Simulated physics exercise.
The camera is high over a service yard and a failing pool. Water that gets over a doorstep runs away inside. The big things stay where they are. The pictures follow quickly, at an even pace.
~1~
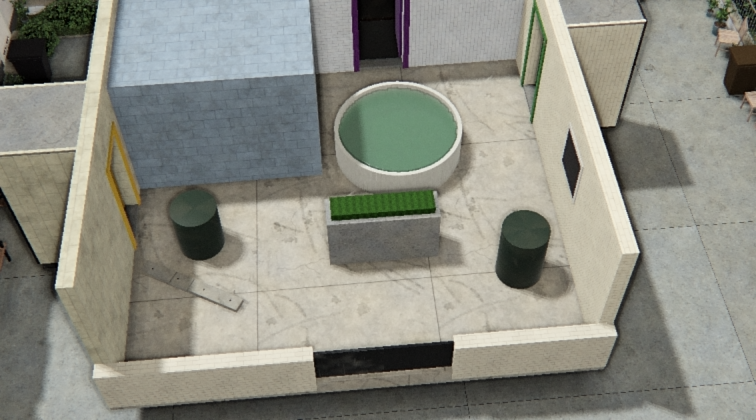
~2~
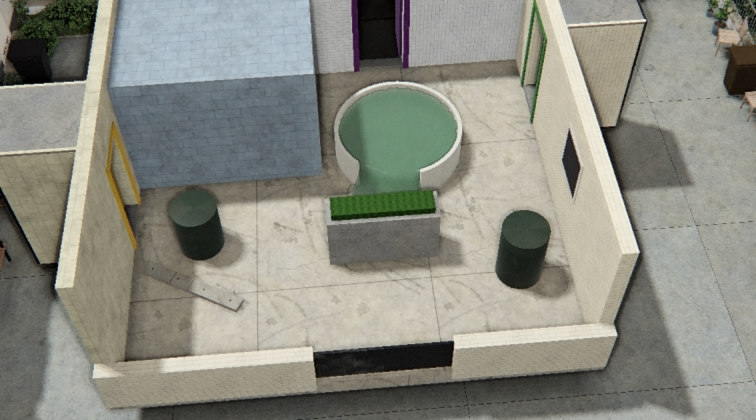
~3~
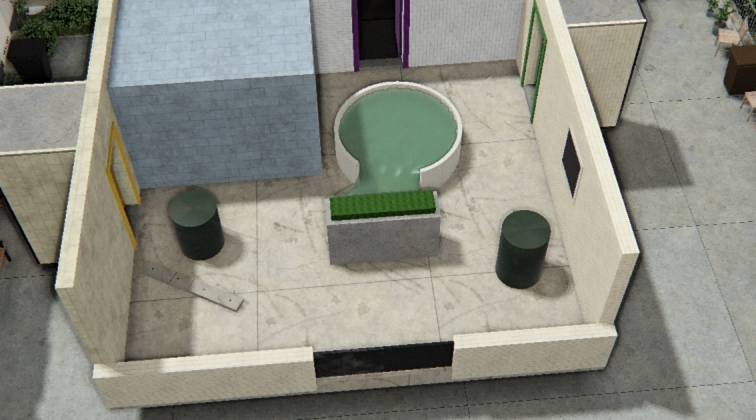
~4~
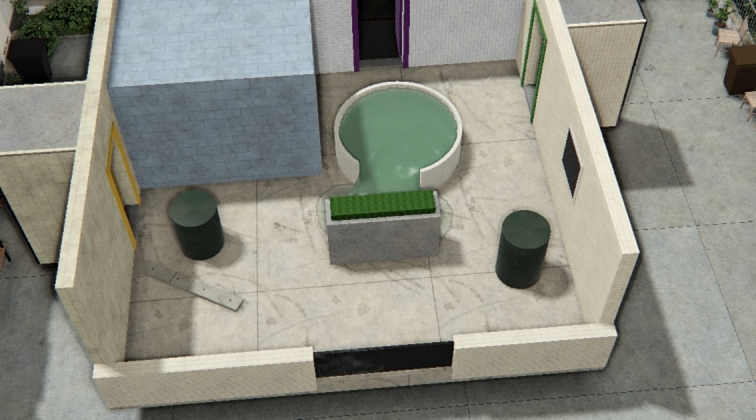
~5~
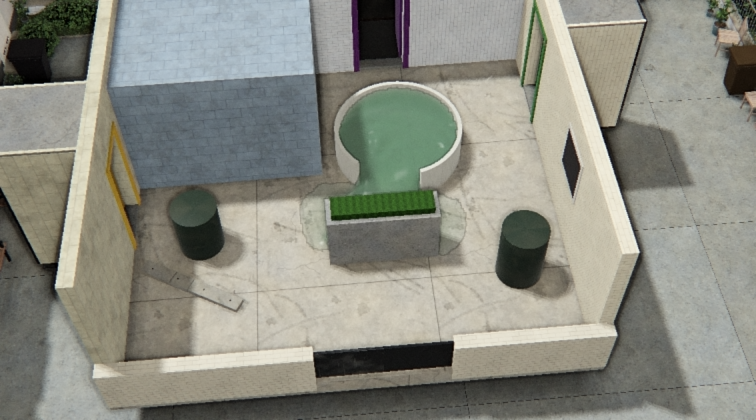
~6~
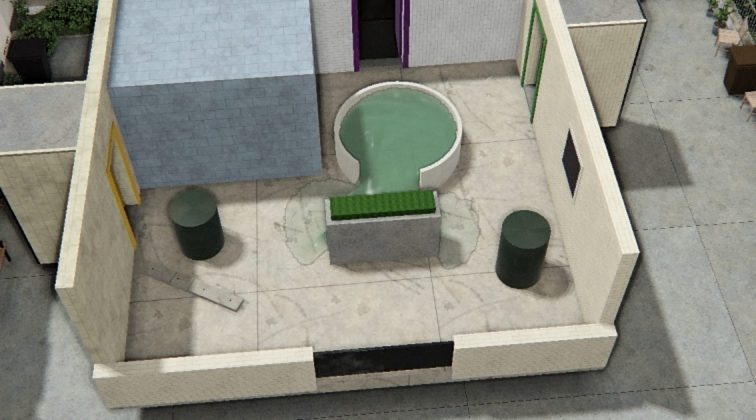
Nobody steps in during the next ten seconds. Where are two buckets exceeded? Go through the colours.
One by one: The green door holds within the limit; the purple door holds within the limit; the yellow door floods.
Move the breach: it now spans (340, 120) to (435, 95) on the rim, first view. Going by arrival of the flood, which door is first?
First comes the purple-painted one.
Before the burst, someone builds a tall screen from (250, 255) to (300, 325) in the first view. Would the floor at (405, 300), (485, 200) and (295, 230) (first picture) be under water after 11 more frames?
As listed: Free of water, wet, under water.
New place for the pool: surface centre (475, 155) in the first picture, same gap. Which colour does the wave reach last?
That is the purple door.
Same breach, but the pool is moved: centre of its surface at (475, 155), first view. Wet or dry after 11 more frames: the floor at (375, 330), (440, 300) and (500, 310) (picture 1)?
In turn: Awash, under water, under water.
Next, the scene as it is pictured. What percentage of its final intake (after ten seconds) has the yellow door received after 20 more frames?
Some 10 per cent.
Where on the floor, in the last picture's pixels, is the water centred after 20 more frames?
Around (362, 196).
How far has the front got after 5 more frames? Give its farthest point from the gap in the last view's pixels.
I would point to (247, 309).
A moment on, water covers 15 % of the floor; the green door not reached, the purple door not reached, the yellow door not reached.
Next, water covers 35 % of the floor; the green door not reached, the purple door not reached, the yellow door not reached.
Then, water covers 55 % of the floor; the green door wet at the sill, nothing in, the purple door not reached, the yellow door over two buckets in.
Later, water covers 75 % of the floor; the green door wet at the sill, nothing in, the purple door wet at the sill, nothing in, the yellow door far over two buckets in.
In the end, water covers 95 % of the floor; the green door wet at the sill, nothing in, the purple door wet at the sill, nothing in, the yellow door far over two buckets in.
